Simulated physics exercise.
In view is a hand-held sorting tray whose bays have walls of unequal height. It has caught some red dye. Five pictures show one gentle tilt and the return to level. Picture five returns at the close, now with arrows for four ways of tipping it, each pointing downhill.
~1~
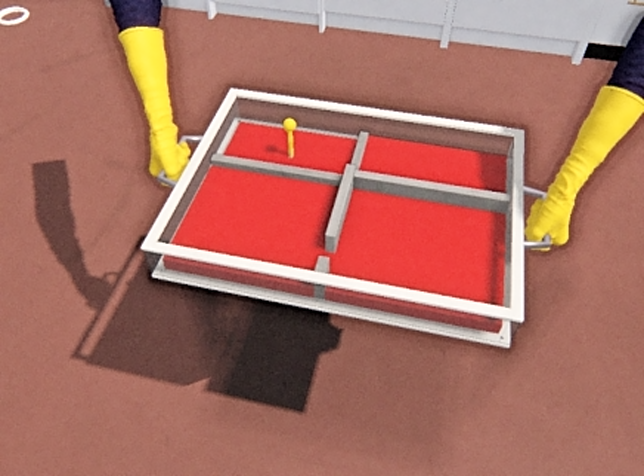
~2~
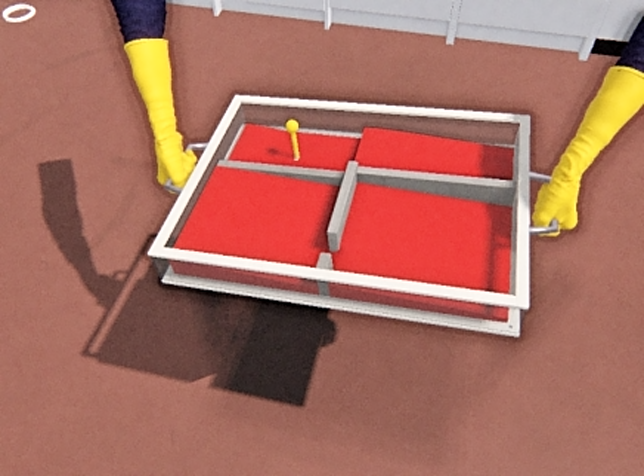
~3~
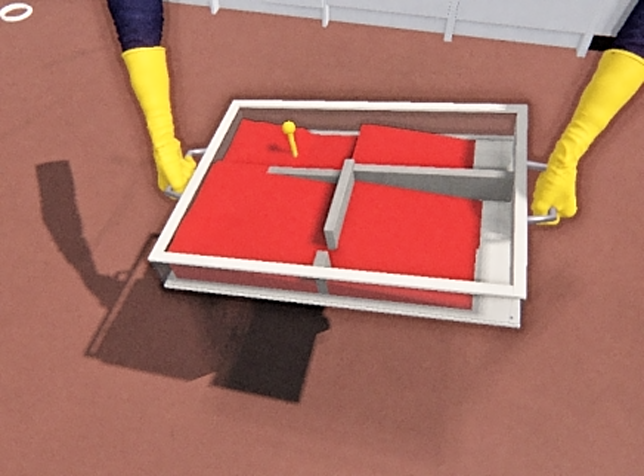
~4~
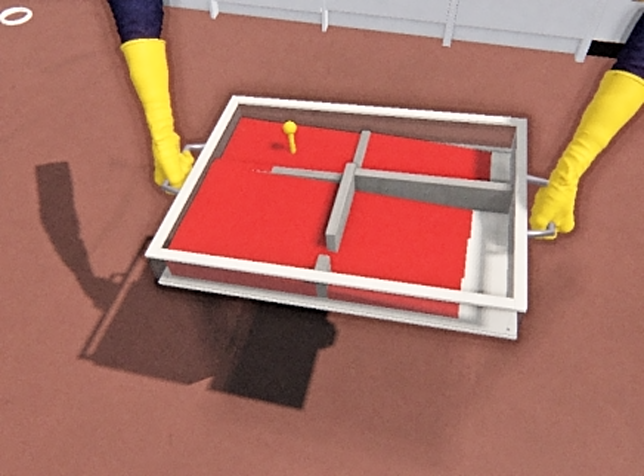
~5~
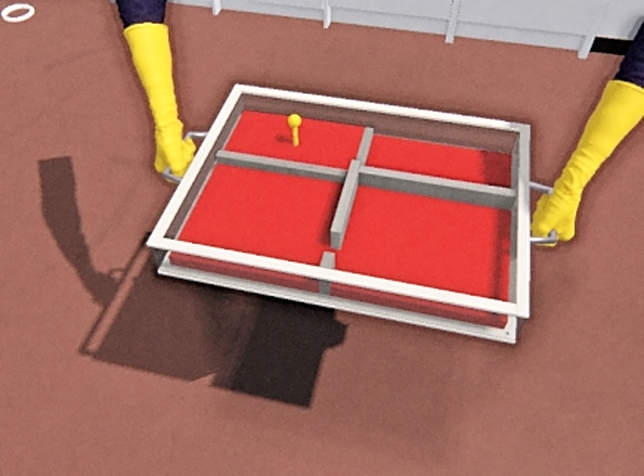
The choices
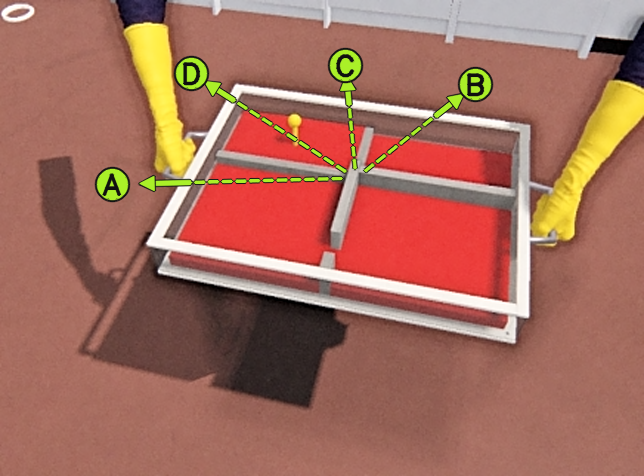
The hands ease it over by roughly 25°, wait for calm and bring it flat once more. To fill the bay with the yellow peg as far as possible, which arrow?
C is best.
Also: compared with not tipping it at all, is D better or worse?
Worse.
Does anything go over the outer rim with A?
Yes.
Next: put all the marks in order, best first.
C, D, A, B.
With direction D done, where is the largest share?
It is the back left one.
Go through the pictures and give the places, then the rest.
The tray is level; deepest in the front left bay, at (261, 220), shallowest in the back left; yellow peg at (289, 125), in the first picture.
Tipped about 5° down to the left; liquid runs over the wall between the back left and back right bays, in the second picture.
Tipped about 8° down to the left; liquid runs over two walls; yellow peg at (289, 128), in the third picture.
Tipped about 4° down to the left; liquid runs over the wall between the front left and back left bays, in the fourth picture.
The tray is level; deepest in the back left bay, at (296, 143), shallowest in the back right; yellow peg at (294, 121), in the fifth picture.
On the marked copy, A ends at (145, 183); B ends at (459, 97); C ends at (346, 80); D ends at (208, 84).
With A, about 7 % of the liquid ends in the peg's bay; about 66 % goes over the rim.
With B, about 2 % of the liquid ends in the peg's bay; about 62 % goes over the rim.
With C, about 25 % of the liquid ends in the peg's bay; about 43 % goes over the rim.
With D, about 18 % of the liquid ends in the peg's bay; about 71 % goes over the rim.
